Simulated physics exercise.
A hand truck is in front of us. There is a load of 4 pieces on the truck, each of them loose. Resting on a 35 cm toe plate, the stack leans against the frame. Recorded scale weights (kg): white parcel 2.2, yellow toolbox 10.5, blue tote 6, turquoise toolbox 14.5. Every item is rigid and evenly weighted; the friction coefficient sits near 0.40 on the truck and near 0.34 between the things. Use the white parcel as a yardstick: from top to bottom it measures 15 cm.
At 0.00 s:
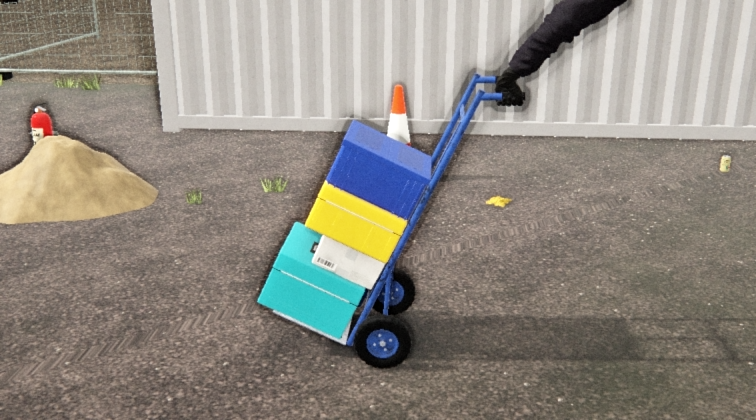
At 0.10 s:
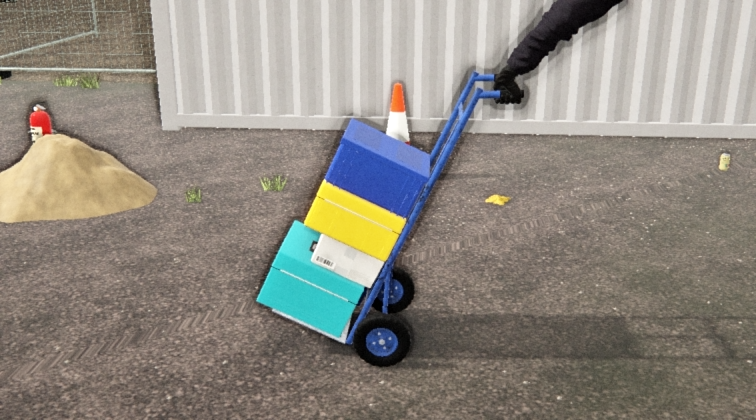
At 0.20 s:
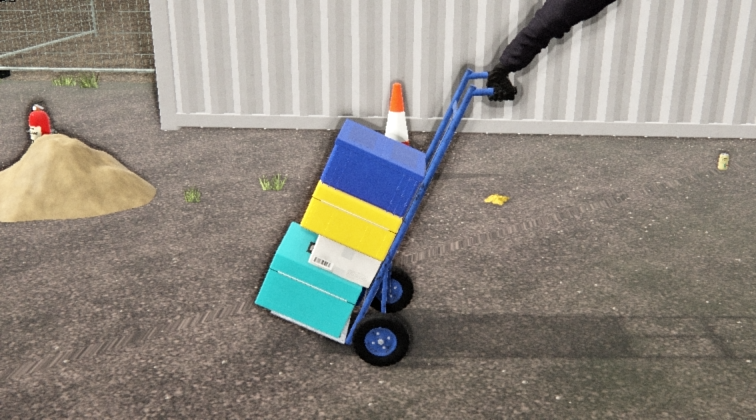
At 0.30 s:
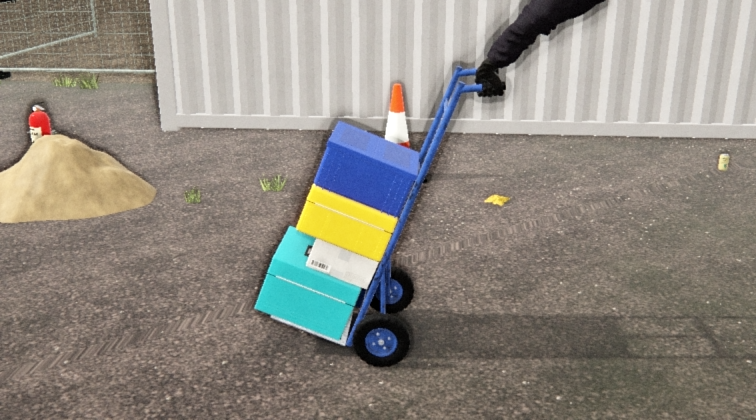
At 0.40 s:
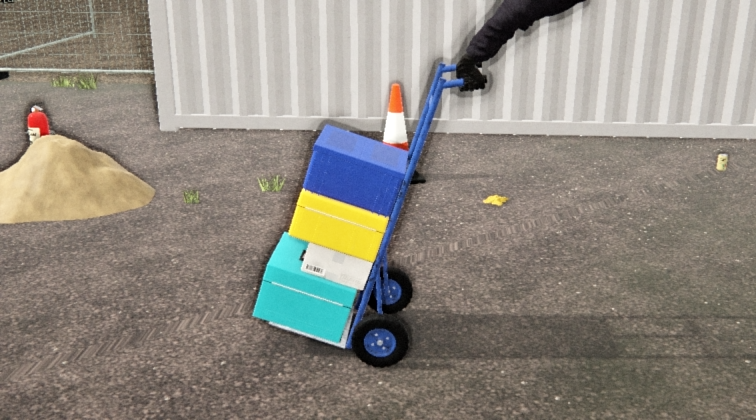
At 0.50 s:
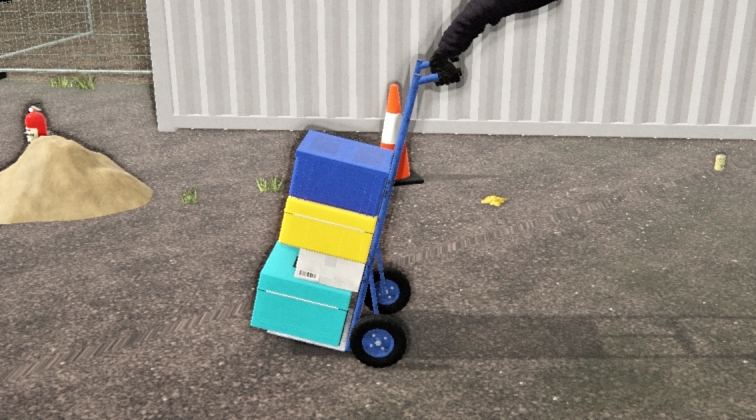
In the video, a dark-sleeved arm grips the handle of a blue hand truck stacked with turquoise, white, yellow and blue containers, and moves it leftward, raising the leaning frame and load gradually closer to upright on its wheels.
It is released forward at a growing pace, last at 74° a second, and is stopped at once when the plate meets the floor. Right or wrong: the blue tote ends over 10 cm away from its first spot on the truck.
Wrong.
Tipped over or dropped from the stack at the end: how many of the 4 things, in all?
0.
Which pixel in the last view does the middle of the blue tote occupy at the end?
Around (303, 185).
By 0.70 s, 1° short of upright.
By 0.80 s, truck upright; blue tote rocked 5° off its seat near (299, 183); yellow toolbox rocked 5° off its seat; white parcel rocked 5° off its seat.
By 1.10 s, truck upright; blue tote 4 cm from its spot near (299, 184).
When it is over (1.6 s), all 4 within 10 cm of the start. In the last view, blue tote near (303, 185).
